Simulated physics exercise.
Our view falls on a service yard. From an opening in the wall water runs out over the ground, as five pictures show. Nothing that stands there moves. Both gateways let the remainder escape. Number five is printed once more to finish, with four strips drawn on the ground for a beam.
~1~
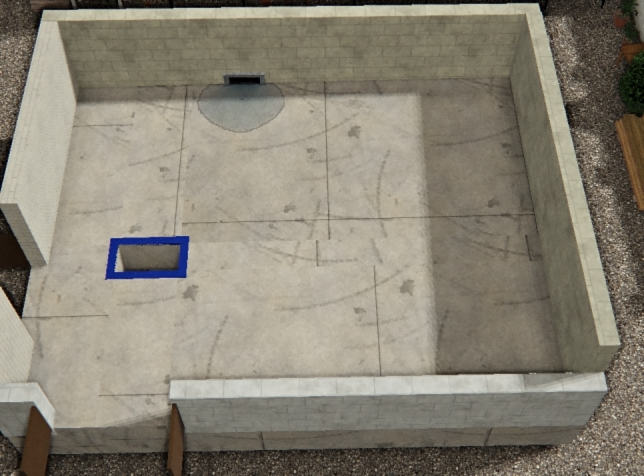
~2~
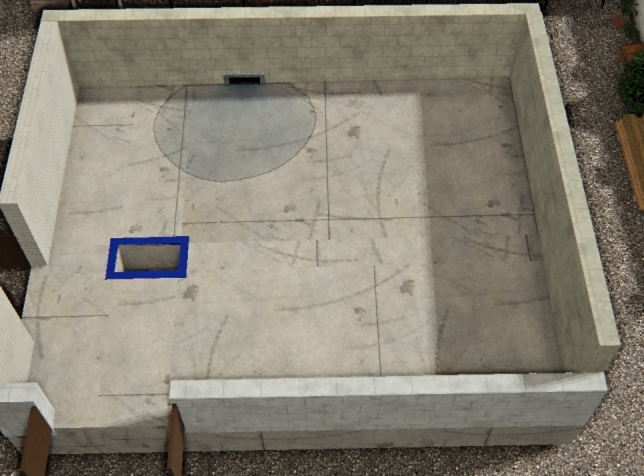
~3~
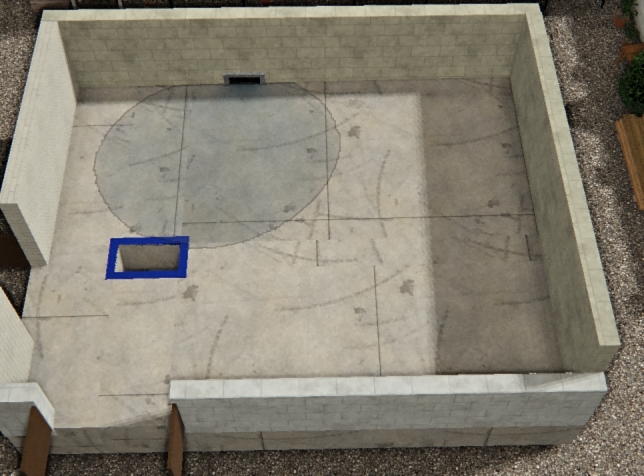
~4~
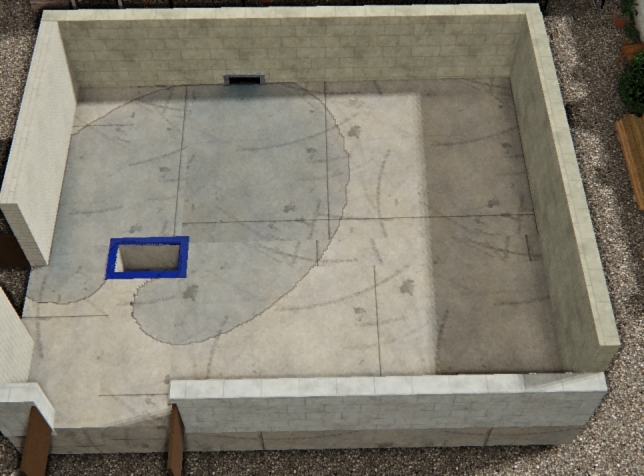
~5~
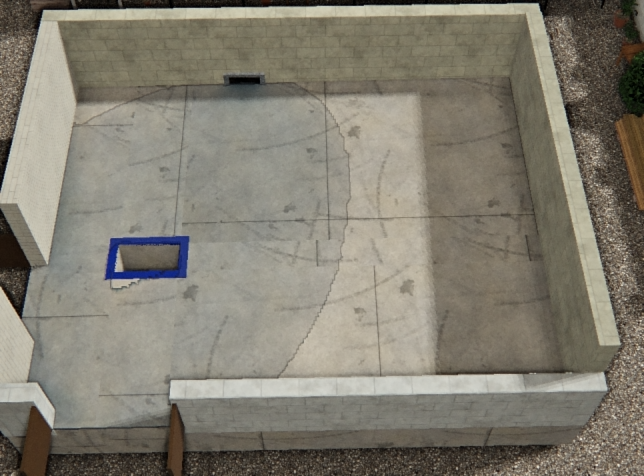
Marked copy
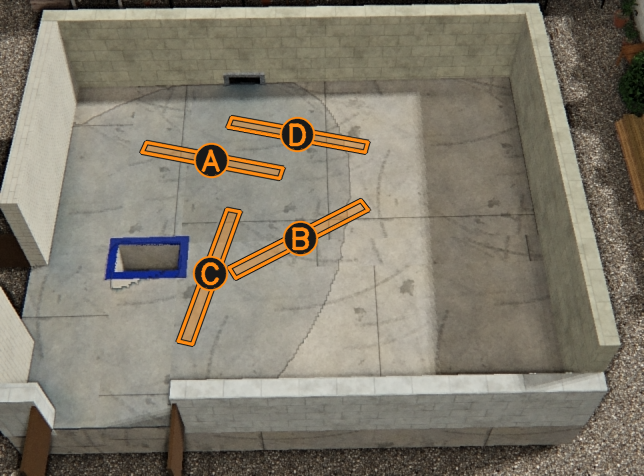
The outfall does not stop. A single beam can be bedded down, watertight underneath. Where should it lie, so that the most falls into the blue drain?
Choose B.
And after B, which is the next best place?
C.
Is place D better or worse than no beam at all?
It is worse.
On the marked copy, A from (144, 147) to (281, 173); B from (232, 272) to (364, 205); C from (185, 342) to (233, 210); D from (229, 122) to (366, 147).
For place A, about 10 % of the stream runs into the blue drain, about 90 % out by the gates.
For place B, about 40 % of the stream runs into the blue drain, about 60 % out by the gates.
For place C, about 29 % of the stream runs into the blue drain, about 71 % out by the gates.
For place D, about 11 % of the stream runs into the blue drain, about 89 % out by the gates.
